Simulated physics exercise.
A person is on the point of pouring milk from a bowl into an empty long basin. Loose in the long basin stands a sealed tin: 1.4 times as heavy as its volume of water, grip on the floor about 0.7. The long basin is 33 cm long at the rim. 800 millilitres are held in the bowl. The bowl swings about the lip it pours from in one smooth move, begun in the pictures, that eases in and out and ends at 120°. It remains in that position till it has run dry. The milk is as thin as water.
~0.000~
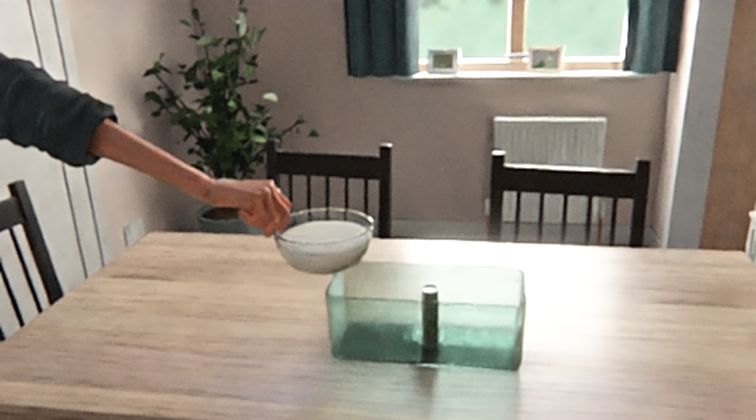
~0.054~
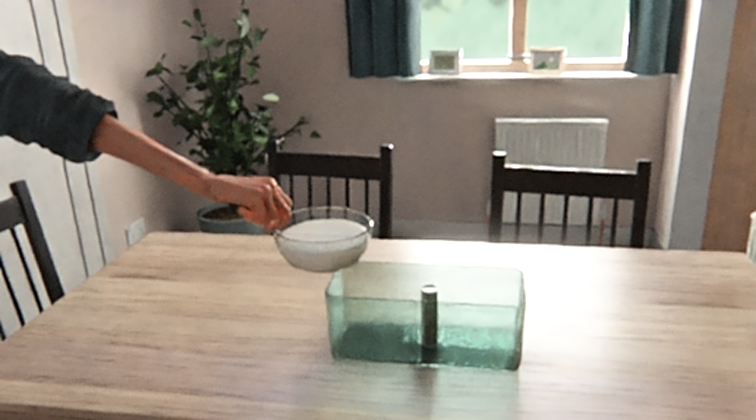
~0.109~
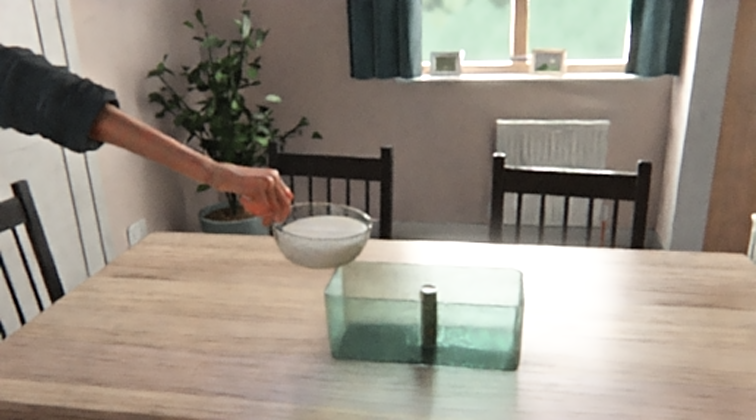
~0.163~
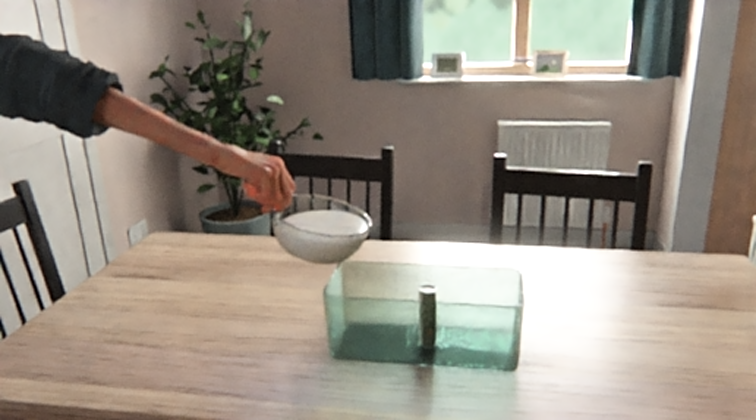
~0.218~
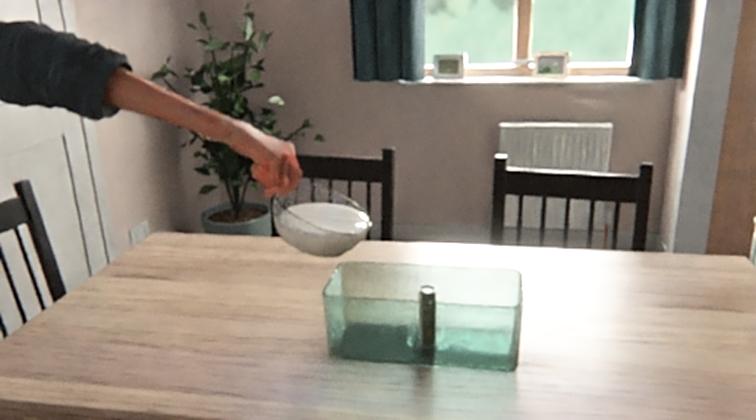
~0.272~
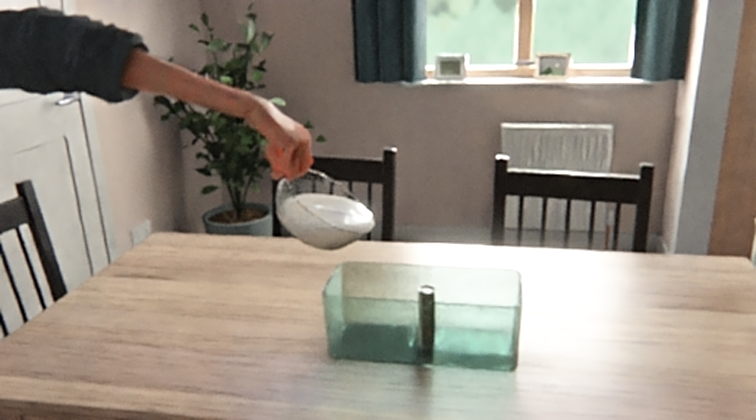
A hand reaching in from the left holds a clear glass bowl of white liquid by its rim and smoothly tilts it rightward, its left side rising. Below and to the right, a translucent green basin sits on a pale wooden table, with a small dark upright cylinder by it. Seen from across the dining room, dark chairs, a leafy plant and a teal-curtained window stand behind.
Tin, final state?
Standing.
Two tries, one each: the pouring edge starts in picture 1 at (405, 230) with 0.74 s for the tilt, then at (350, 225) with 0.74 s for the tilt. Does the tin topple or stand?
First it stays on its base; then it tips over.
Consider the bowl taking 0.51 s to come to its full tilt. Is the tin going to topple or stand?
The tin stays on its base.
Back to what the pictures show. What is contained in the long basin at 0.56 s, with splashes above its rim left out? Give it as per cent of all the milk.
The basin holds roughly 26 in a hundred parts at that moment.
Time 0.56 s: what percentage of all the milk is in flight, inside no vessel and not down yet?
Near 60 in a hundred.
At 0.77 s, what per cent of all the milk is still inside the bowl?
0 %.
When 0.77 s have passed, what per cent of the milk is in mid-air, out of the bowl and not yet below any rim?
Airborne fraction: Approx. 2 %.
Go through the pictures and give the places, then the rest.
The first frame shows tilt 0°; pouring edge (371, 228); surface from (281, 234) to (369, 237); the long basin's rim runs from (334, 279) to (525, 287); the tin's top is at (430, 290).
The second frame shows tilt 2°; pouring edge (371, 228); surface from (281, 233) to (369, 236).
The third frame shows tilt 6°; pouring edge (370, 228); surface from (280, 229) to (368, 233).
The fourth frame shows tilt 14°; pouring edge (369, 228); surface from (279, 222) to (367, 228).
The fifth frame shows tilt 24°; pouring edge (368, 228); surface from (280, 212) to (369, 222).
The sixth frame shows tilt 36°; pouring edge (367, 228); surface from (281, 200) to (362, 217); 3 per cent is over the edge.
By 0.56 s the tilt is 104° and 15 per cent is still to pour; the tin stands where it began.
By 0.77 s the tilt is 120° and 0 per cent is still to pour; the tin stands where it began.
By 1.00 s the tilt is 120° and 0 per cent is still to pour; the tin stands where it began.
By 1.24 s the tilt is 120° and 0 per cent is still to pour; the tin stands where it began.
At rest the tin stands where it began.
